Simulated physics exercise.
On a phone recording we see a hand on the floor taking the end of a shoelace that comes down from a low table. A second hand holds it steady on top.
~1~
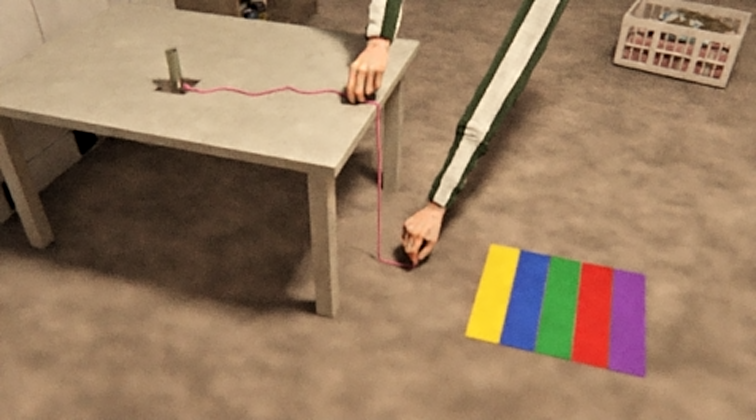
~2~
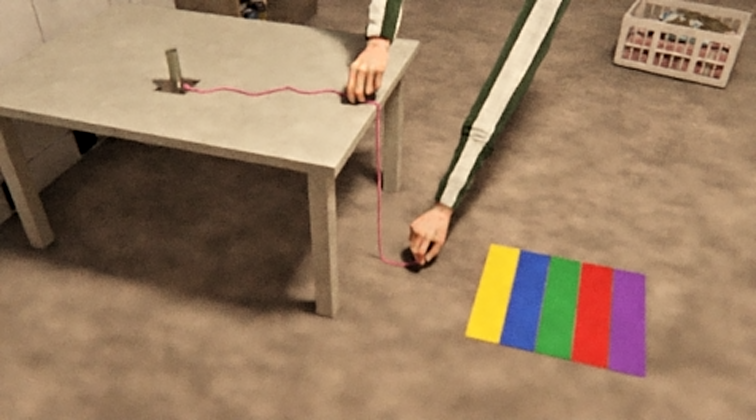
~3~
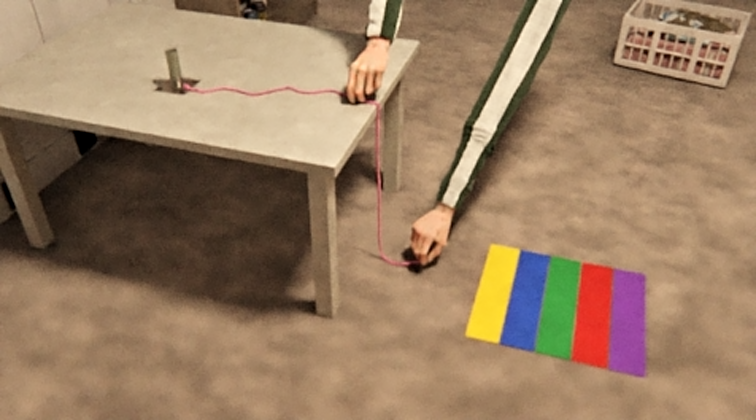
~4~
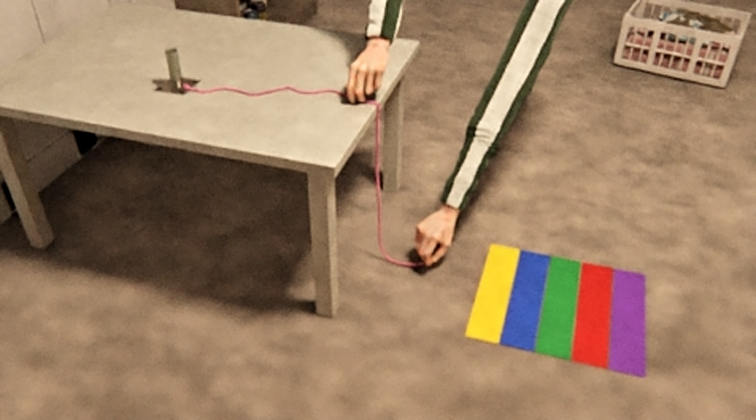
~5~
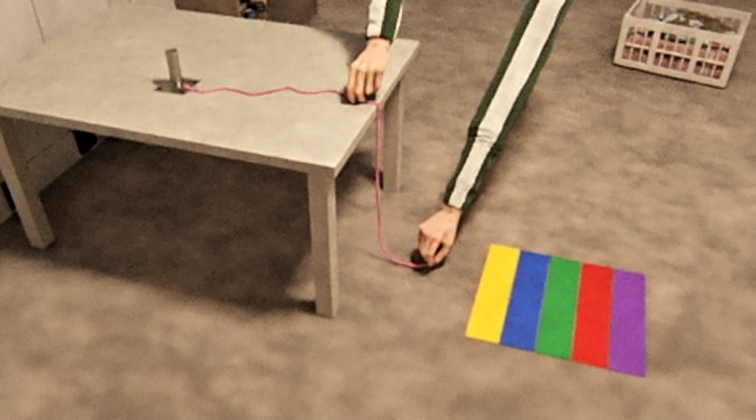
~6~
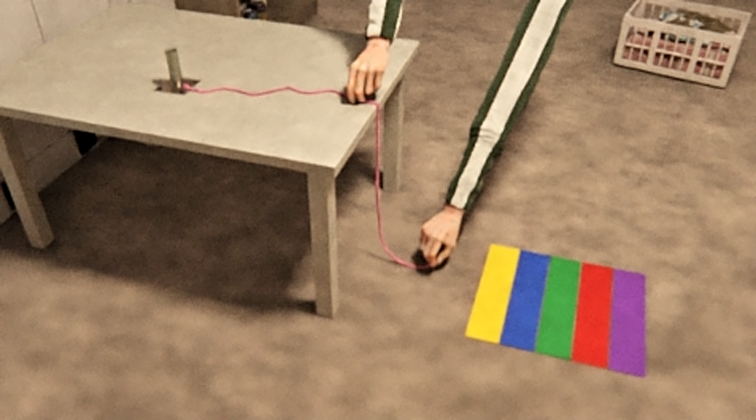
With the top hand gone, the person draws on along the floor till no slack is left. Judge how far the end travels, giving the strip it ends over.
It ends over the green strip.
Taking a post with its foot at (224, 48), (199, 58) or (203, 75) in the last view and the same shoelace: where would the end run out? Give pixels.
One per try, in order: (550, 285), (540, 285), (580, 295).
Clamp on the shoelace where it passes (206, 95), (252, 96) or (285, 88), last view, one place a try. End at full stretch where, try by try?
Approximately (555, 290), (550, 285) and (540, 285) respectively.
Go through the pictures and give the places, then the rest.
In the first frame, end (417, 258); yellow (486, 321); blue (520, 328); green (555, 336); red (591, 344); purple (628, 353).
In the second frame, end (424, 260); shoelace through (213, 90) (278, 89) (341, 94) (378, 136) (379, 195) (380, 250).
In the third frame, end (426, 260).
In the fourth frame, end (431, 261); shoelace through (213, 90) (278, 89) (341, 94) (377, 136) (378, 195) (382, 250).
In the fifth frame, end (433, 262).
In the sixth frame, end (436, 262); shoelace through (213, 90) (278, 89) (341, 94) (378, 136) (377, 194) (387, 250).
A little later, end near (491, 274); over yellow.
Next, end near (535, 283); over blue.
When it is tight, end near (562, 289); over green. The green one.
